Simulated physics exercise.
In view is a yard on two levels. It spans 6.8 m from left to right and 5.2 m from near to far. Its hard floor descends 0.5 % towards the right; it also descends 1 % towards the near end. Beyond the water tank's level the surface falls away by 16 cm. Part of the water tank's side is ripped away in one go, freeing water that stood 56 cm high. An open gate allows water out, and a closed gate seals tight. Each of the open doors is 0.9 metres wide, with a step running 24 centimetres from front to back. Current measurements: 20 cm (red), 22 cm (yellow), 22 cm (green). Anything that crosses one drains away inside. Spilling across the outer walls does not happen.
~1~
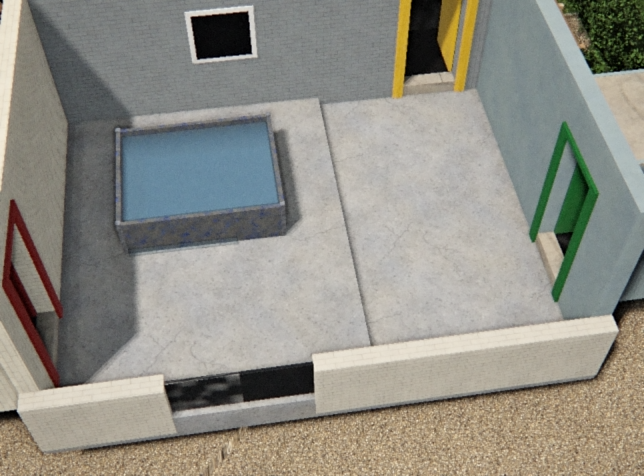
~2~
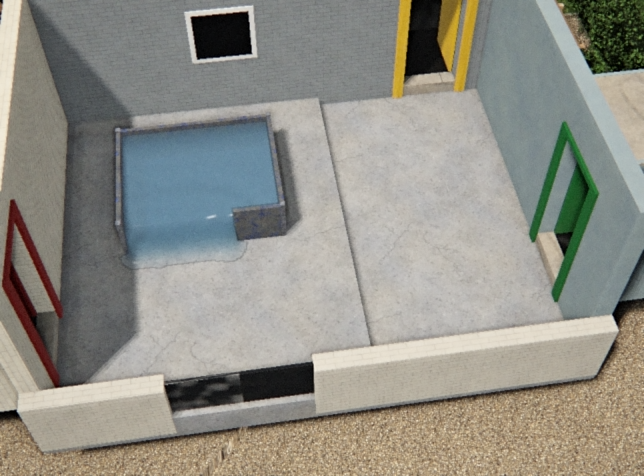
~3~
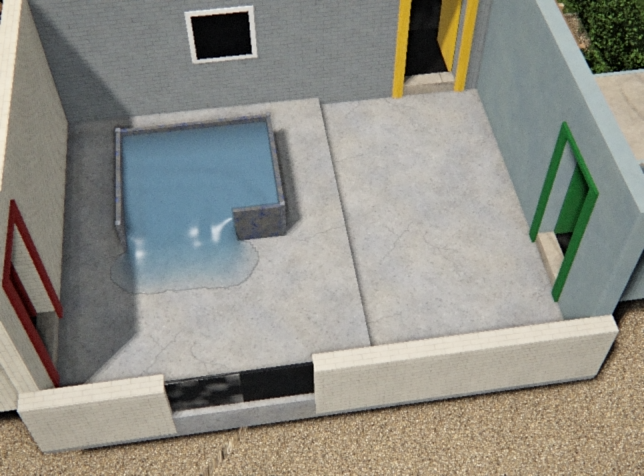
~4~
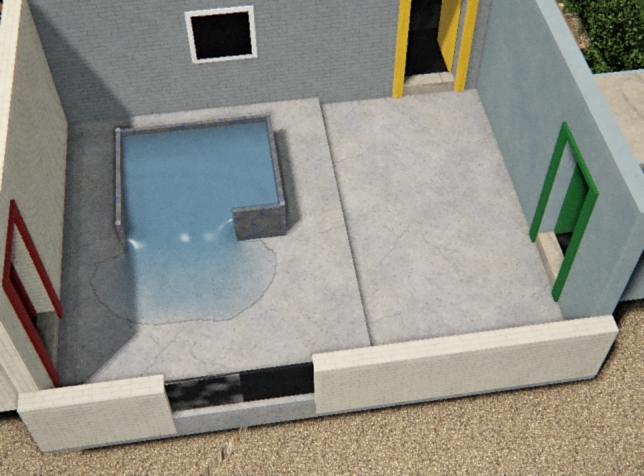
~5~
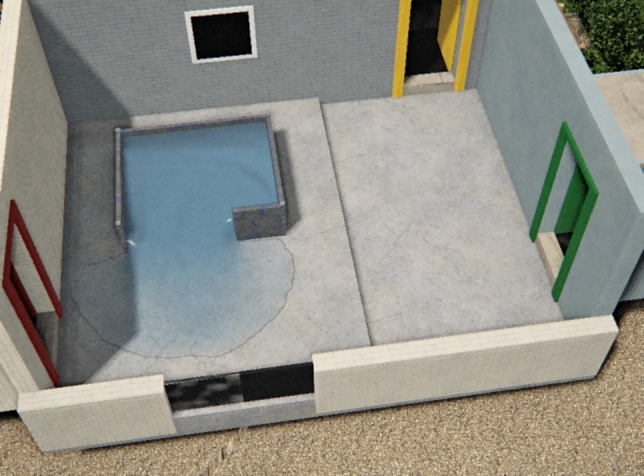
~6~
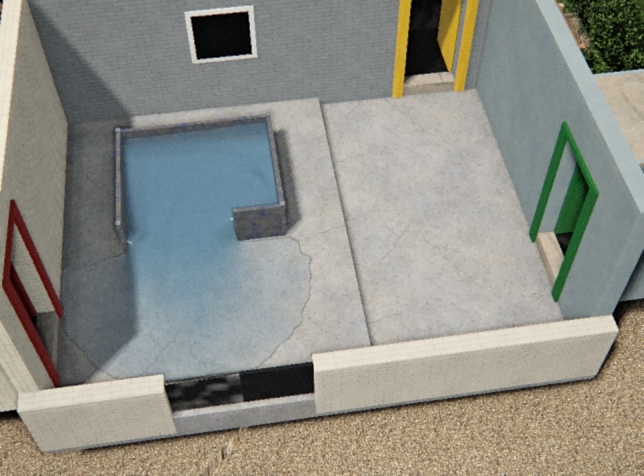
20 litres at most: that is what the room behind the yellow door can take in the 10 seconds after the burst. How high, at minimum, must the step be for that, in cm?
7.5 cm.
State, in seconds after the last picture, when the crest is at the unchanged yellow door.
Roughly at 7.5 s.
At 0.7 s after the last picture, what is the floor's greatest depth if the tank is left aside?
It gets to close to 36 centimetres there.
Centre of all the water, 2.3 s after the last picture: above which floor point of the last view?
My guess is close to (203, 289).
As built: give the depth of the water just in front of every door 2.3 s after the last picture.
In cm - red: 25, yellow: 0, green: 0.
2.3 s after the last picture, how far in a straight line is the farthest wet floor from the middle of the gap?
Close to 5.6 metres, I'd say.
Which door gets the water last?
That's the yellow door, which comes last.
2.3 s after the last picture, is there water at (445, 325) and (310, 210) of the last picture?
First spot swamped, second untouched.
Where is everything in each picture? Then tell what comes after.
In the first picture, the water tank at (198, 170) is whole and still, 56 cm deep; the yellow door at (433, 46) is dry.
In the second picture, the gap is at (181, 235), the front 0.3 m out at (212, 257); the back of the water tank holds 56 cm.
In the third picture, the gap is at (182, 237), the front 0.7 m out at (149, 289); the back of the water tank holds 56 cm.
In the fourth picture, the gap is at (182, 237), the front 1.3 m out at (204, 316); the back of the water tank holds 56 cm.
In the fifth picture, the front is at (198, 352), 1.8 m from the gap at (182, 237); 3.7 m2 of floor is wet, 51 cm left at the back.
In the sixth picture, water pours out at (182, 237) and has run 2.3 m, to a hidden place; about 5 cm deep outside, 46 cm at the back; the yellow door at (433, 46), 5.0 m from the gap, is still 4.2 m from the nearest water.
Then, 0.7 s after the last picture water covers 25 % of the floor, deepest (36 cm) near (158, 402); it has not reached the yellow door.
Then, 2.3 s after the last picture water covers 40 % of the floor, deepest (28 cm) near (56, 416); it has not reached the yellow door.
Then, 9.3 s after the last picture water covers 90 % of the floor, deepest (14 cm) near (398, 102); 10 cm at the yellow door, 0 litres in over its 22 cm step.
At the yellow door as built, the water peaked near 11 cm, 7.7 s after the last picture.
With a step of 7 cm, 27 litres would have come in within the 10 s; with 9.5 cm, 6 litres. So under 20 litres takes about 7.5 cm.
